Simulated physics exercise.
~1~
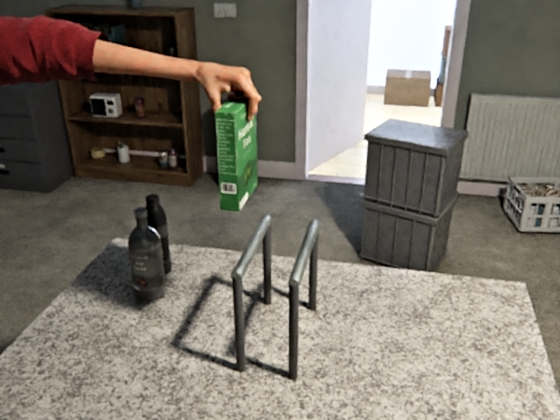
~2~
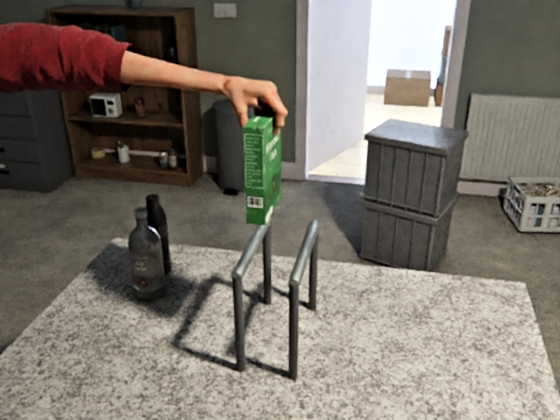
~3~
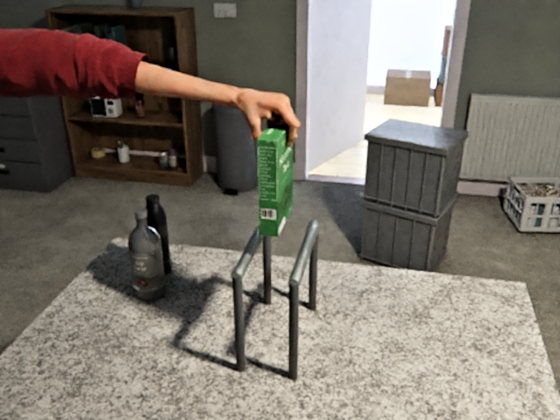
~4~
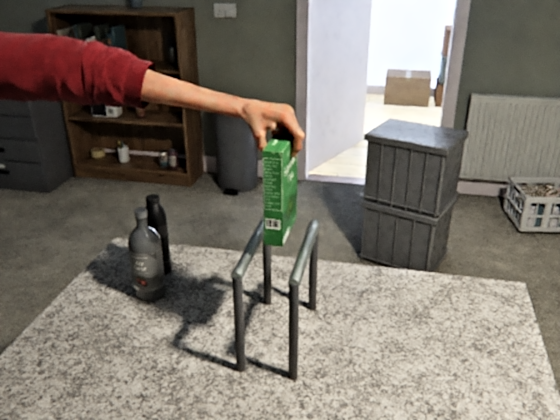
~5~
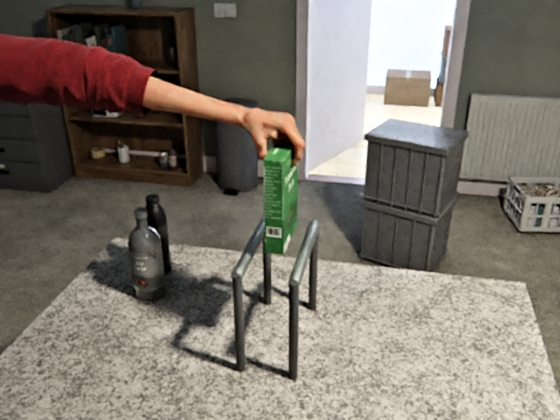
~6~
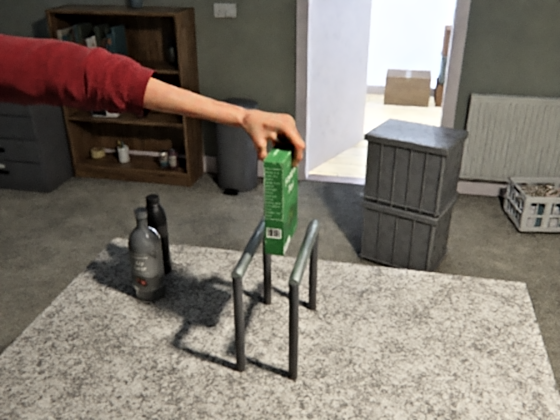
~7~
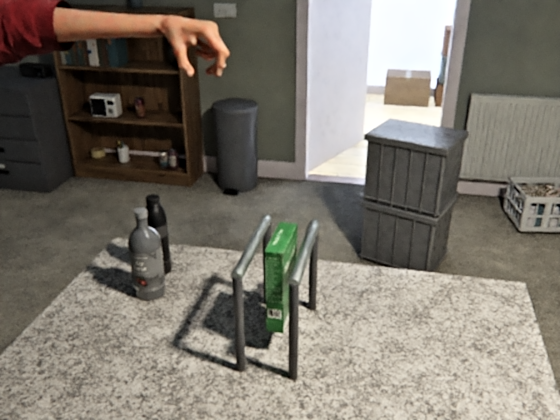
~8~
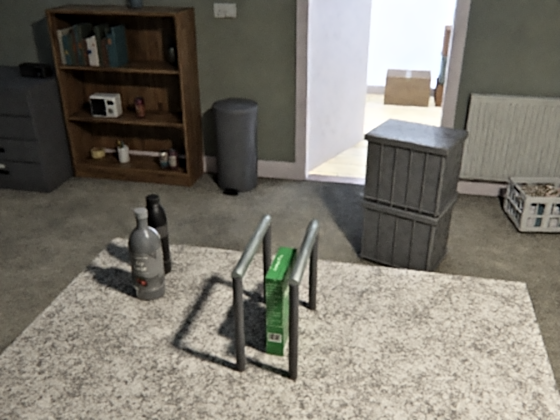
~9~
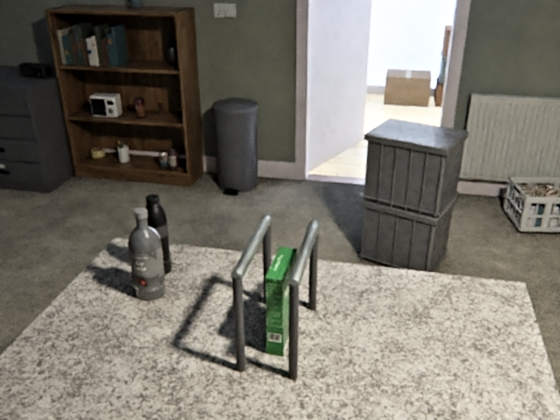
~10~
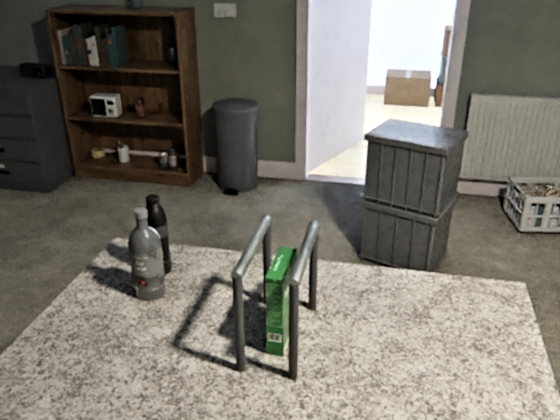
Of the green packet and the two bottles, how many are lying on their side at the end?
None of them are lying on their side. The green packet and both bottles are all upright at the end.
